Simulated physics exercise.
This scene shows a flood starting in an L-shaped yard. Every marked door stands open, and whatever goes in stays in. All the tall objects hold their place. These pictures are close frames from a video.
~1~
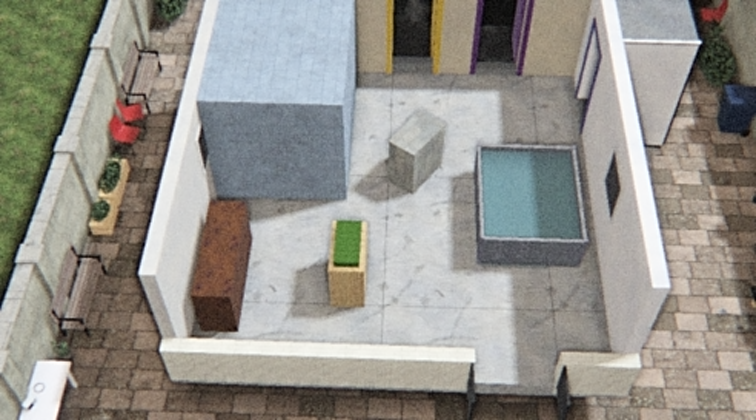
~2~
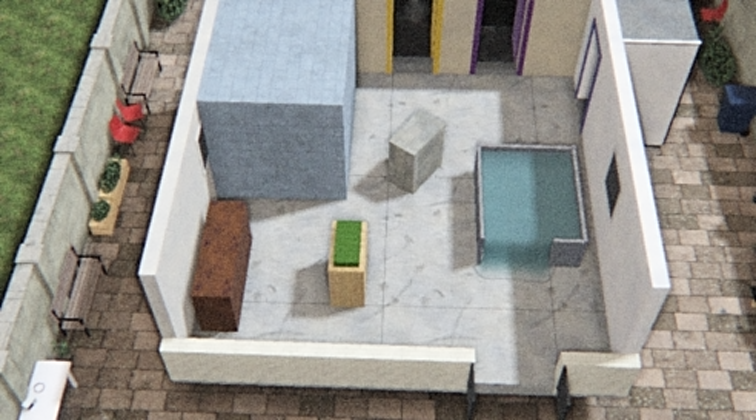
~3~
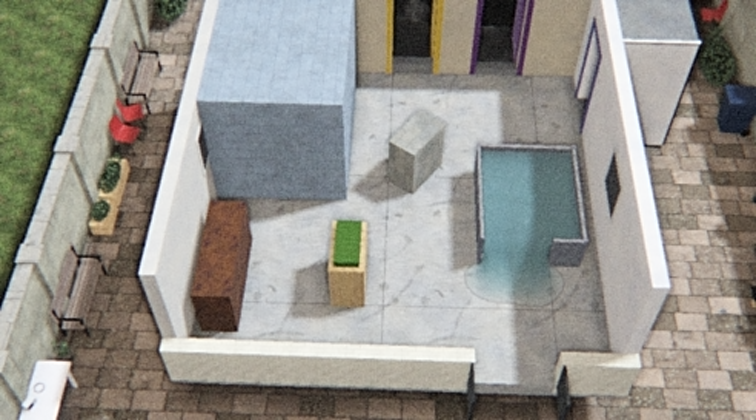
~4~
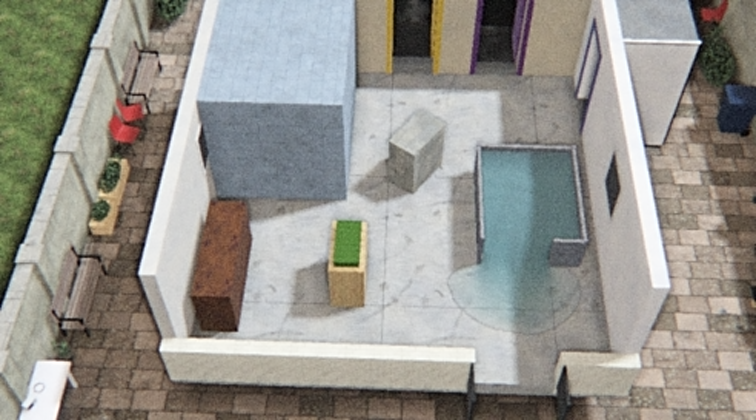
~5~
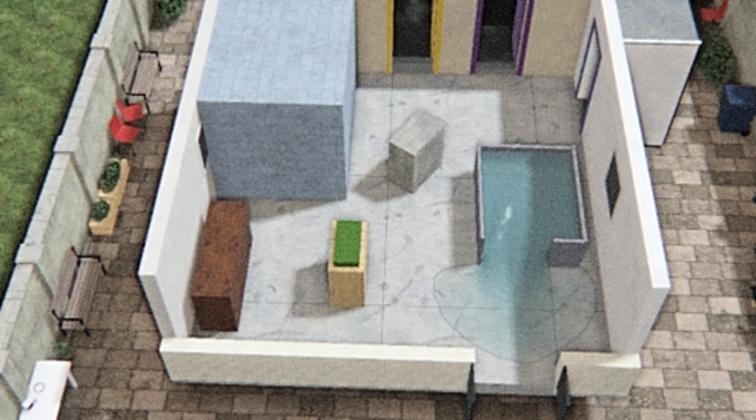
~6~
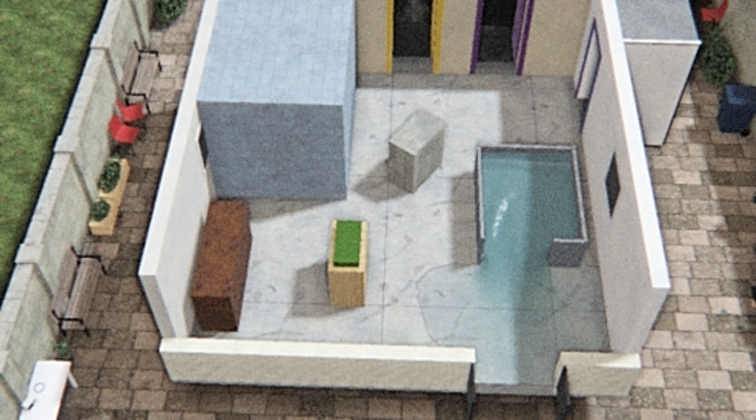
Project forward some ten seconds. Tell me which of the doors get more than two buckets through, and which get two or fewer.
My prediction: Blue door: Does not overshoot; purple door: Does not overshoot; yellow door: Does not overshoot.
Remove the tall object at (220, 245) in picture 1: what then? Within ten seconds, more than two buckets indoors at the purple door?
Purple: Below.
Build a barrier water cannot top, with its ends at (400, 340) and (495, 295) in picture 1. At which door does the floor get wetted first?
It's the blue one.
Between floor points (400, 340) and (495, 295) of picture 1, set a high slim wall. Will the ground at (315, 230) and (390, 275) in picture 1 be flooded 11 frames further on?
Result by location - first parched, second soaked.
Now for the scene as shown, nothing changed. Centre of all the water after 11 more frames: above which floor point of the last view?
I'd point to (506, 267).
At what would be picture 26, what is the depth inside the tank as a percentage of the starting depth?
My reading: Near 34 %.
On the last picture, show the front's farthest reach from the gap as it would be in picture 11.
I'd say at around (366, 366).
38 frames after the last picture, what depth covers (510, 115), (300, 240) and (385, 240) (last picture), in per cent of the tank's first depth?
0, 4 and 2 per cent, roughly.
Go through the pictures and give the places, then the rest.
The first picture shows still water in the tank at (529, 194).
In the second picture, the front is at (549, 274), out from the gap at (516, 254).
In the third picture, the front is at (548, 299), out from the gap at (515, 256).
In the fourth picture, the front is at (527, 331), out from the gap at (515, 256).
In the fifth picture, the front is at a hidden place, out from the gap at (515, 257).
In the sixth picture, the front is at a hidden place, out from the gap at (515, 256).
A moment on, water covers 20 % of the floor; the blue door not reached, the purple door not reached, the yellow door not reached.
Next, water covers 25 % of the floor; the blue door not reached, the purple door not reached, the yellow door not reached.
Then, water covers 35 % of the floor; the blue door not reached, the purple door not reached, the yellow door not reached.
Later, water covers 55 % of the floor; the blue door wet at the sill, nothing in, the purple door not reached, the yellow door not reached.
In the end, water covers 70 % of the floor; the blue door wet at the sill, nothing in, the purple door wet at the sill, nothing in, the yellow door wet at the sill, nothing in.
